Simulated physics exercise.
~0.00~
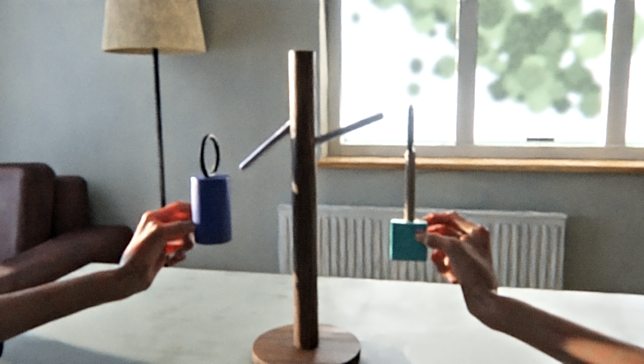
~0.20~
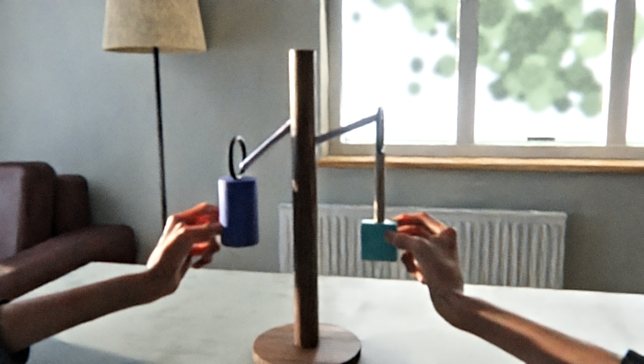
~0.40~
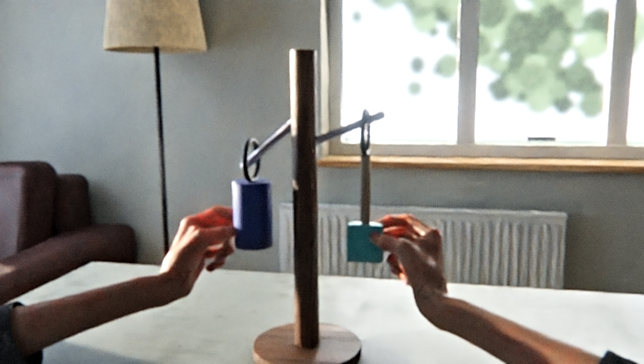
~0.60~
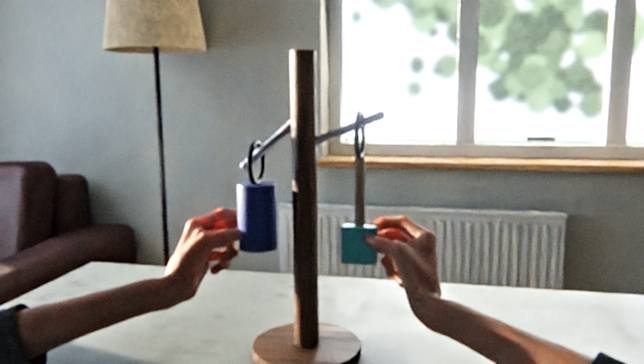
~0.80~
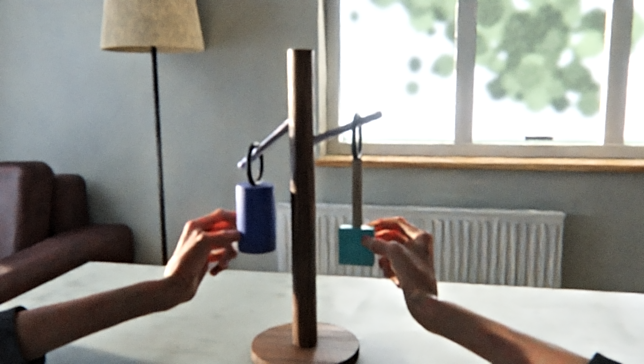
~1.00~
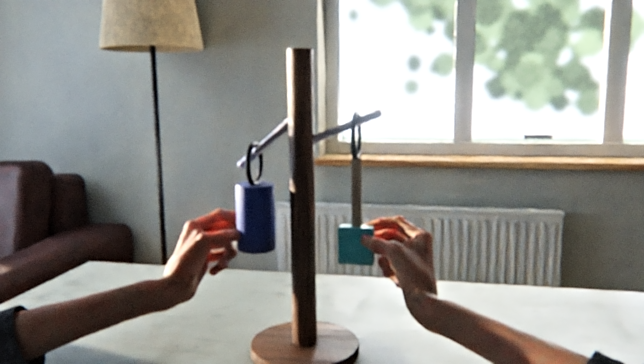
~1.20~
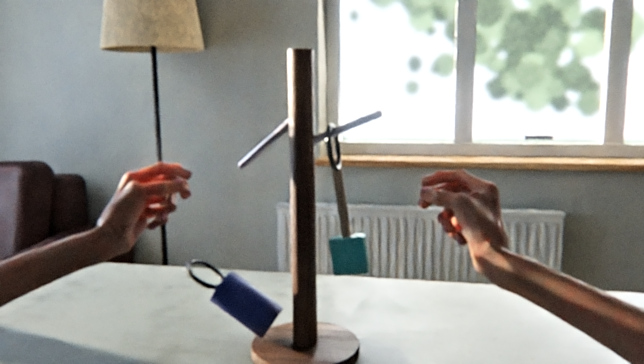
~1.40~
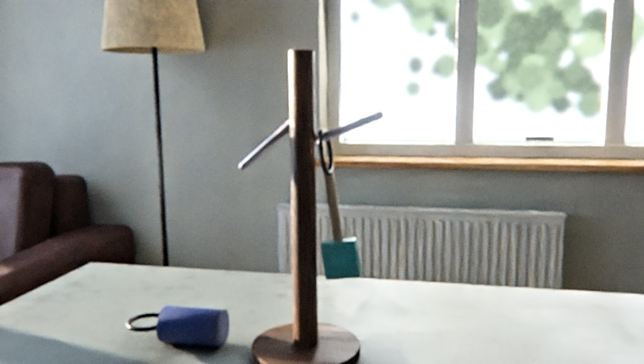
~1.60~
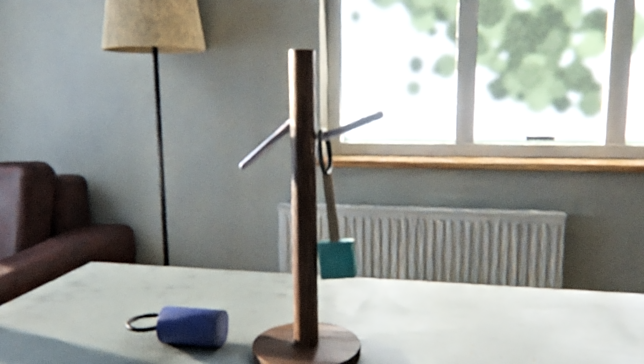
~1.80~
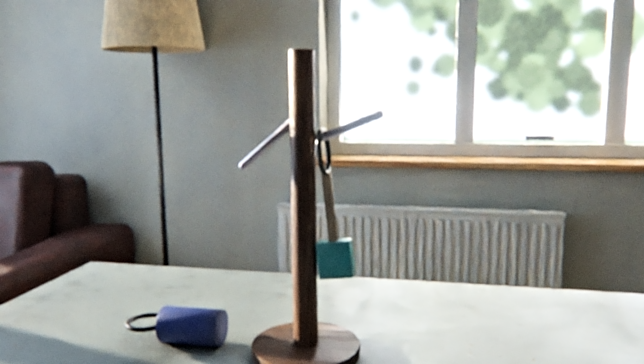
A blue cylinder and a turquoise block, each with a ring, were brought inward by two hands to the arms of a wooden stand; once released, the blue one dropped and lay on its side on the table, while the turquoise one slid inward and stayed hanging.
